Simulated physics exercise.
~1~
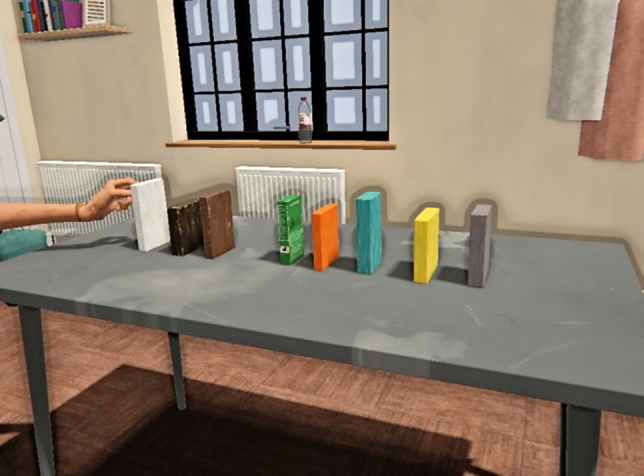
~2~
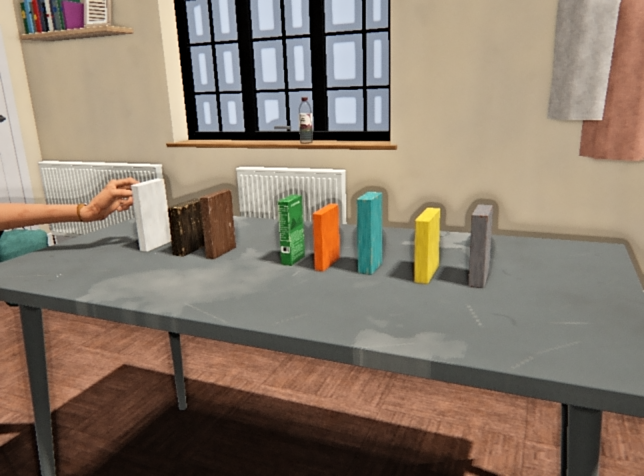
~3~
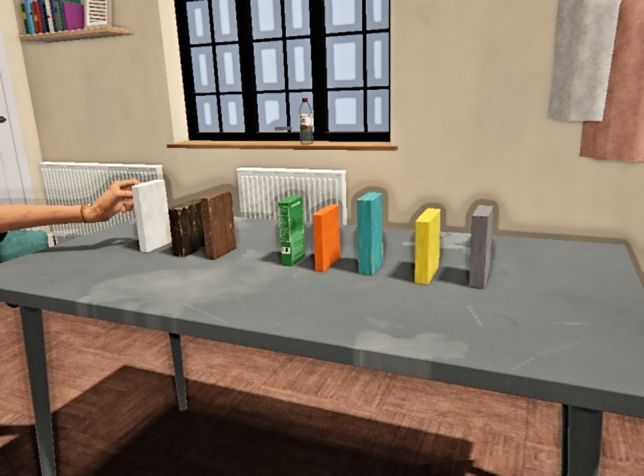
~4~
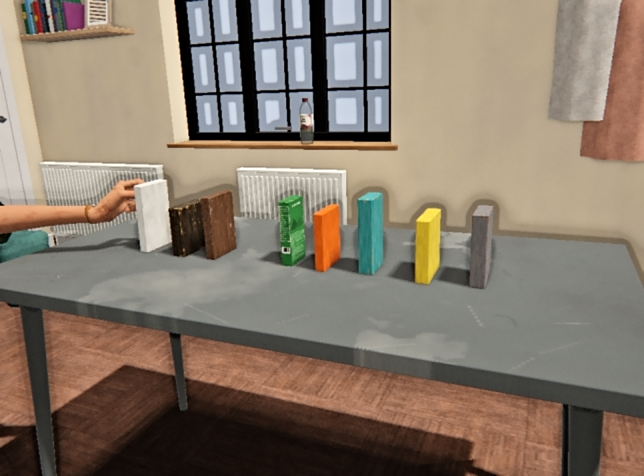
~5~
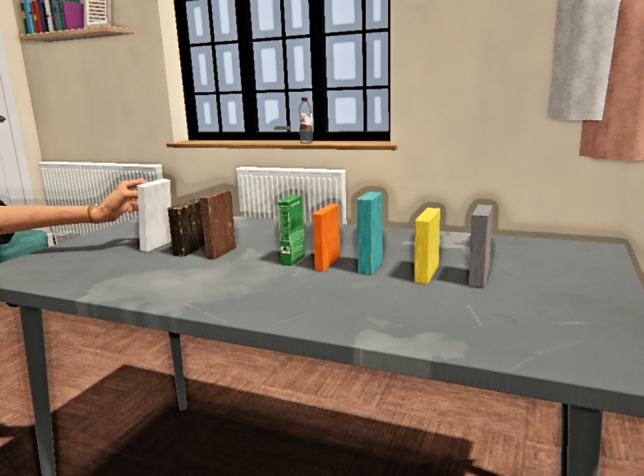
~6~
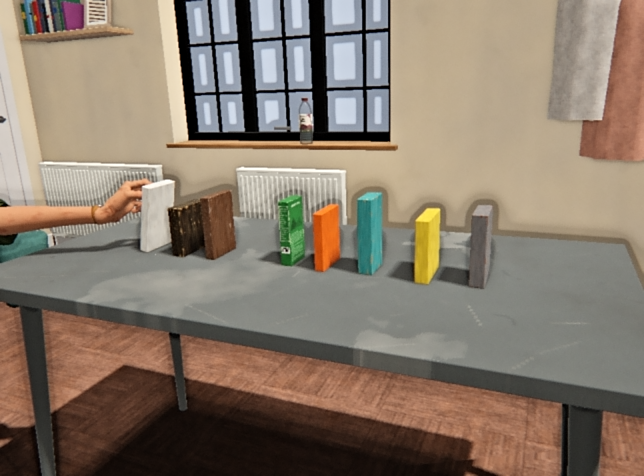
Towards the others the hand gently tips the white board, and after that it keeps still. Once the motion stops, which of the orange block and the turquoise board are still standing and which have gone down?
The orange block stays standing; the turquoise board stays standing.
Then, 0.32 s past the last view, white board 35° over; black block rocked 5° from its first pose.
Then, 0.64 s past the last view, orange block resting near (327, 237); turquoise board resting near (370, 233).
Finally, left askew, black block; the other 5 still in place. Final places as the last picture's camera would see them, orange block near (327, 237), turquoise board near (370, 233).
